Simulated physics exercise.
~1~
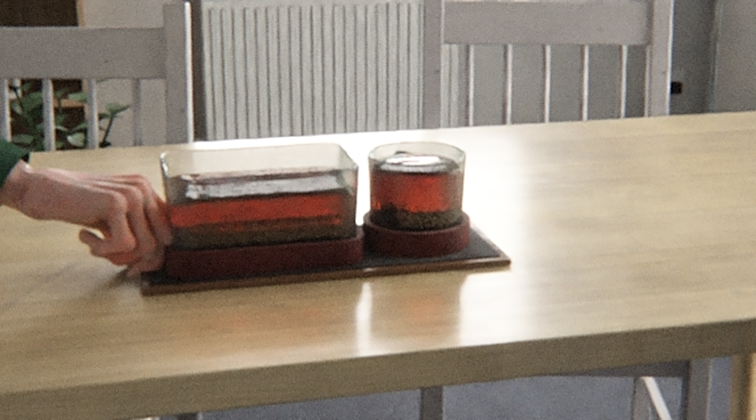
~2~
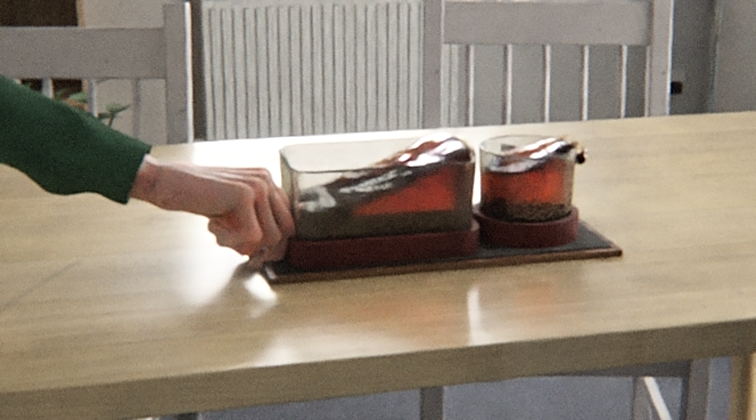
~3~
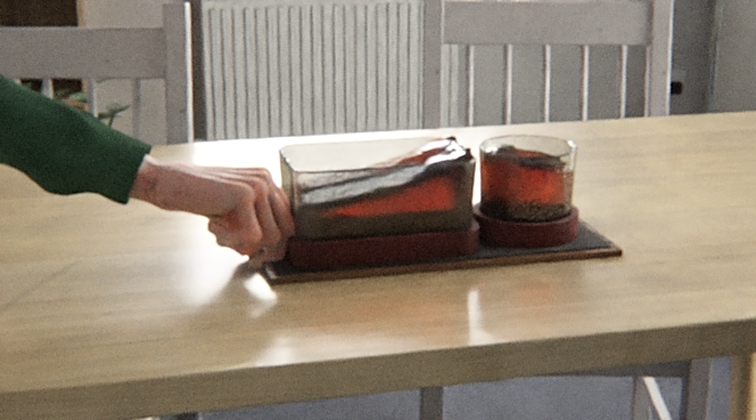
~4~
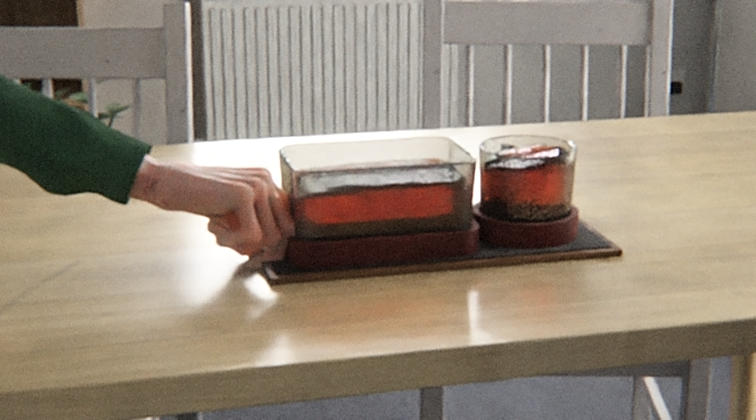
On a pale wooden table in front of grey chairs and a white radiator, a hand in a green sleeve grips the left end of a dark tray. The tray carries a clear rectangular container and, to its right, a round glass one, both open and holding reddish tea in dark red holders. The hand moves the tray to the right and it stops. The tea surges up the right sides of both vessels, reaching their rims. It then sinks back, and the surface in the rectangular container ends nearly level while the hand still holds the tray.
